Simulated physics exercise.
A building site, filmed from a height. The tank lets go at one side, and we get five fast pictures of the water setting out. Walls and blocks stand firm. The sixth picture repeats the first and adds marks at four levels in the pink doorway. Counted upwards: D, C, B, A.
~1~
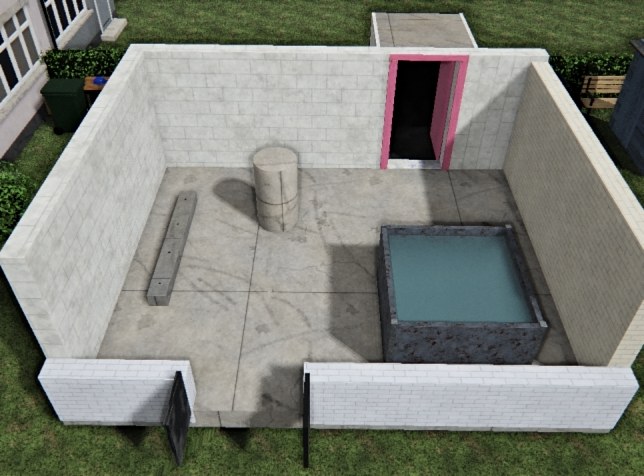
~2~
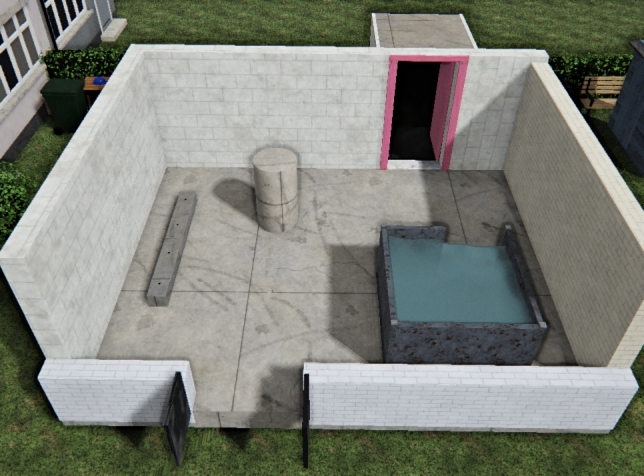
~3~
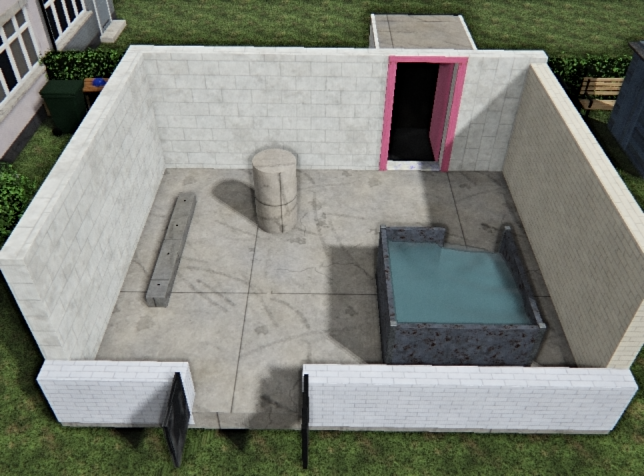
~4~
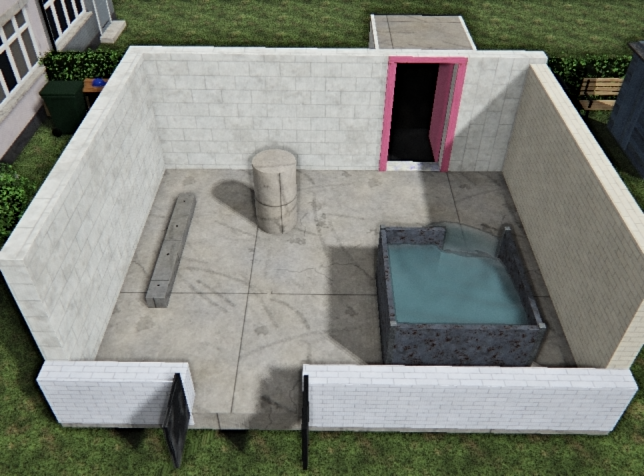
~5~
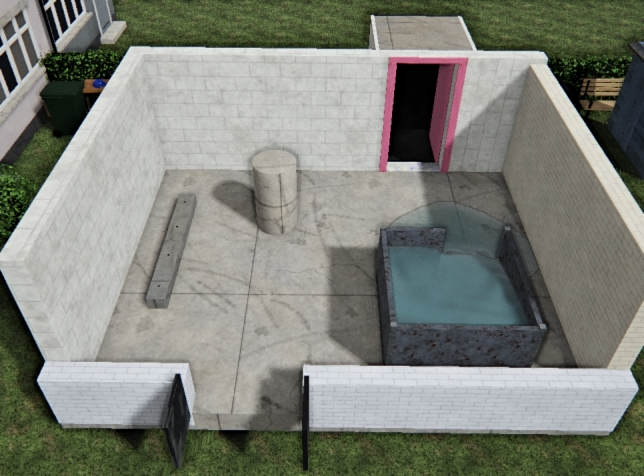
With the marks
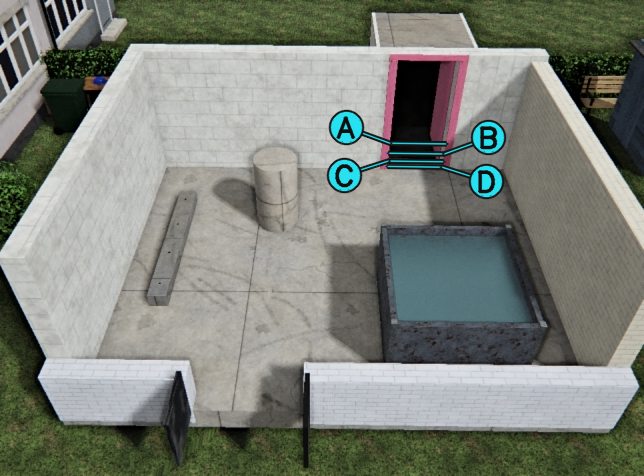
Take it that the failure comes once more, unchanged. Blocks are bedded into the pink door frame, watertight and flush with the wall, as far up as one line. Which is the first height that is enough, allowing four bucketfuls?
Mark B just does it.
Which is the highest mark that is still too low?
That would be C.
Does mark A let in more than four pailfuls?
No, that is safe.
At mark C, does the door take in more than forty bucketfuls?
No, it does not.
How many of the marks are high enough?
Two.
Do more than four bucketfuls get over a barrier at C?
Yes, it does.
In cyan, A at (418, 143); B at (416, 153); C at (415, 161); D at (414, 166); from the bottom up D, C, B, A.
For mark A, nothing gets over.
For mark B, a splash gets over, under a bucket.
For mark C, about 12 bucketfuls get in.
For mark D, dozens of bucketfuls pour in.
